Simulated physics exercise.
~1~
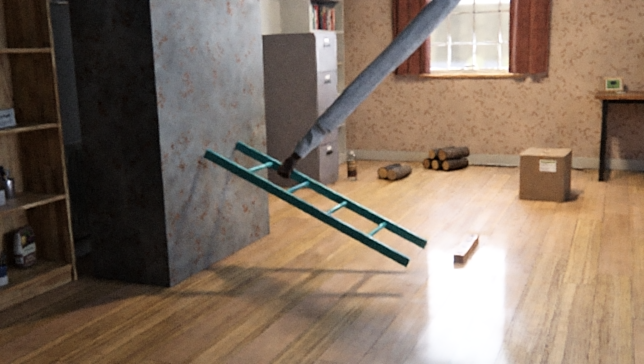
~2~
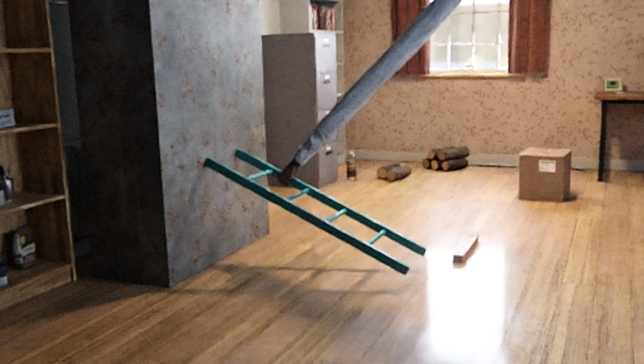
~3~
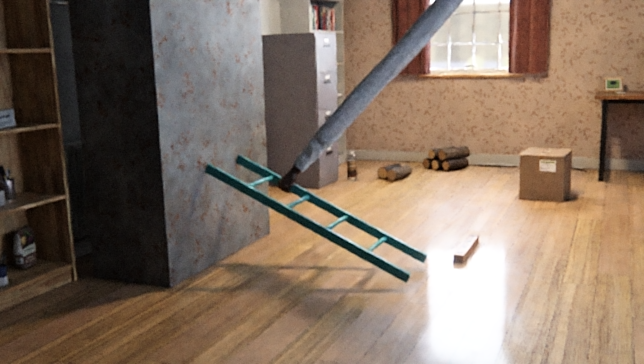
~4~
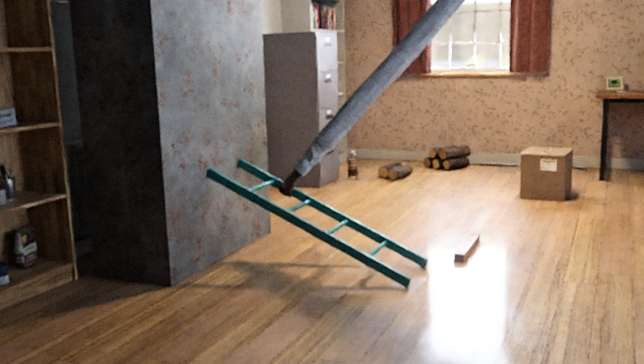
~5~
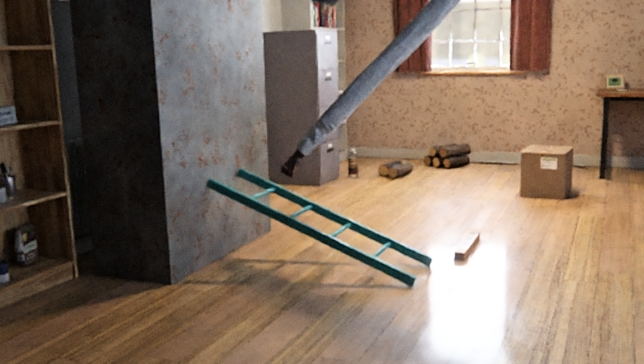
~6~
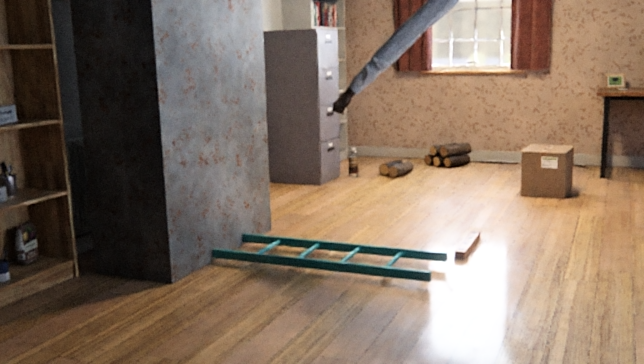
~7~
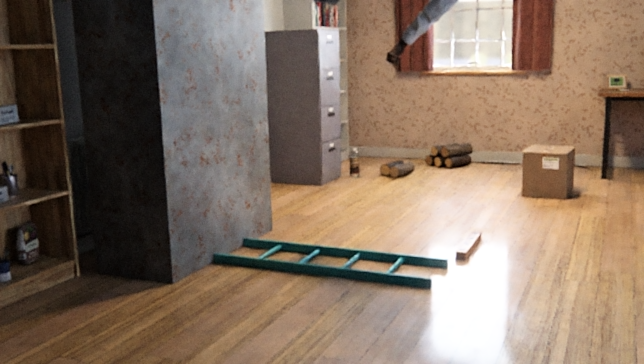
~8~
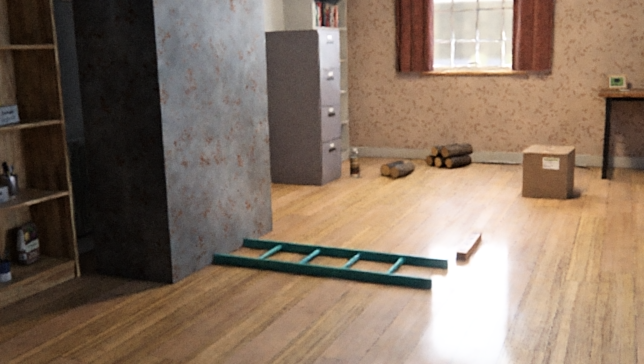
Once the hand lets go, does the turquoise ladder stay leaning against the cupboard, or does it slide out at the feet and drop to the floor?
The turquoise ladder gives way at the feet and drops, ending up flat on the wooden floor.
